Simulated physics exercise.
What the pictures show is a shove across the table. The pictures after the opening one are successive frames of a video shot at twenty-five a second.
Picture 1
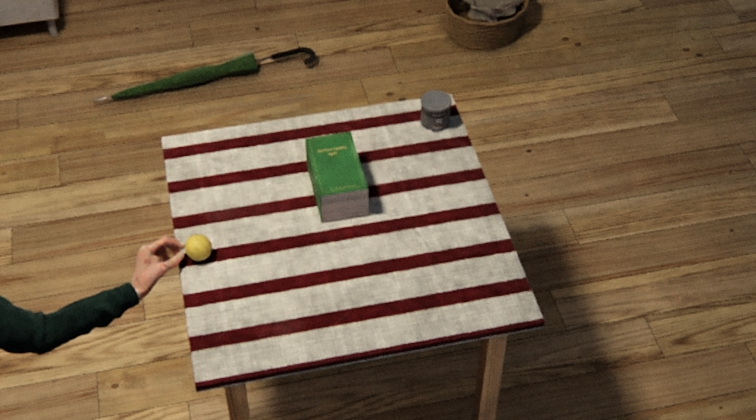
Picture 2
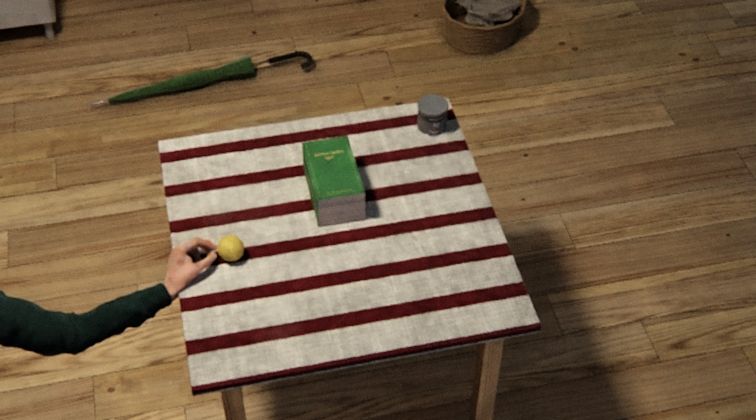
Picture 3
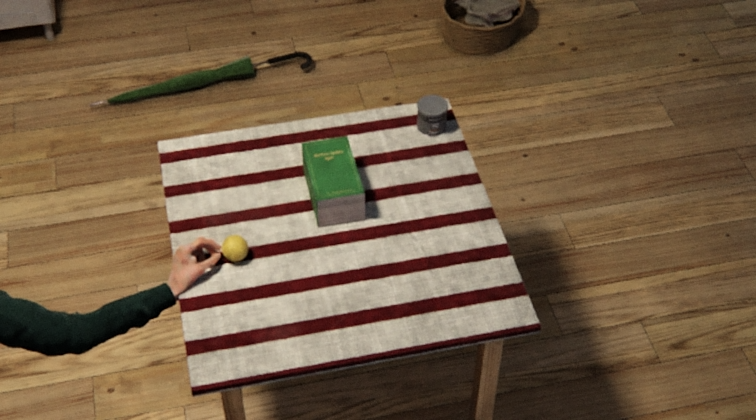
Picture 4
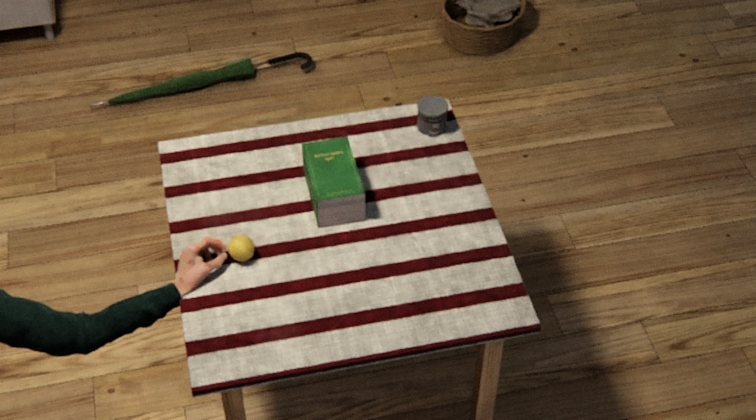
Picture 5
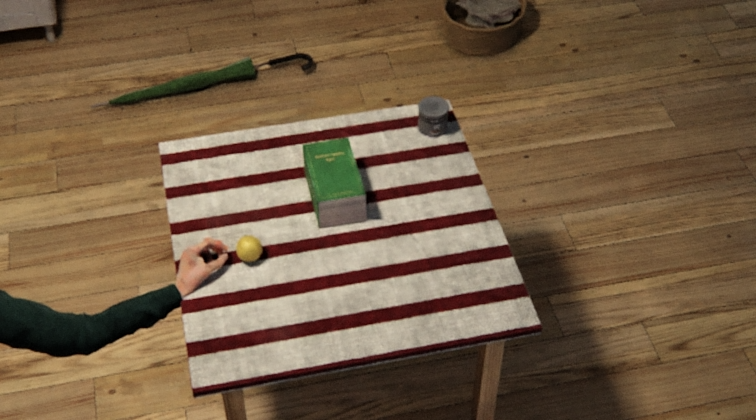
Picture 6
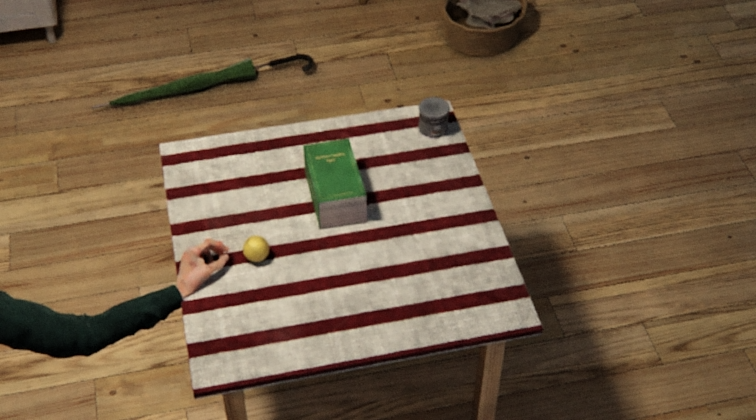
Yellow lemon moving right across a striped tabletop as a hand pushes it, then rolling slightly beyond the fingers near a green book.
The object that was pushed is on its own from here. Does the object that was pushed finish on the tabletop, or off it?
The object that was pushed finishes on the tabletop.
Then, 0.10 s on from there, yellow lemon shifted about its own width near (271, 248).
Then, 0.20 s on from there, yellow lemon shifted about its own width near (283, 247).
Then, 0.40 s on from there, yellow lemon shifted well along near (300, 245).
Then, 0.60 s on from there, yellow lemon shifted well along near (306, 244).
In the end, moved from the start, yellow lemon. At the end, from the last picture's camera, yellow lemon near (307, 244).
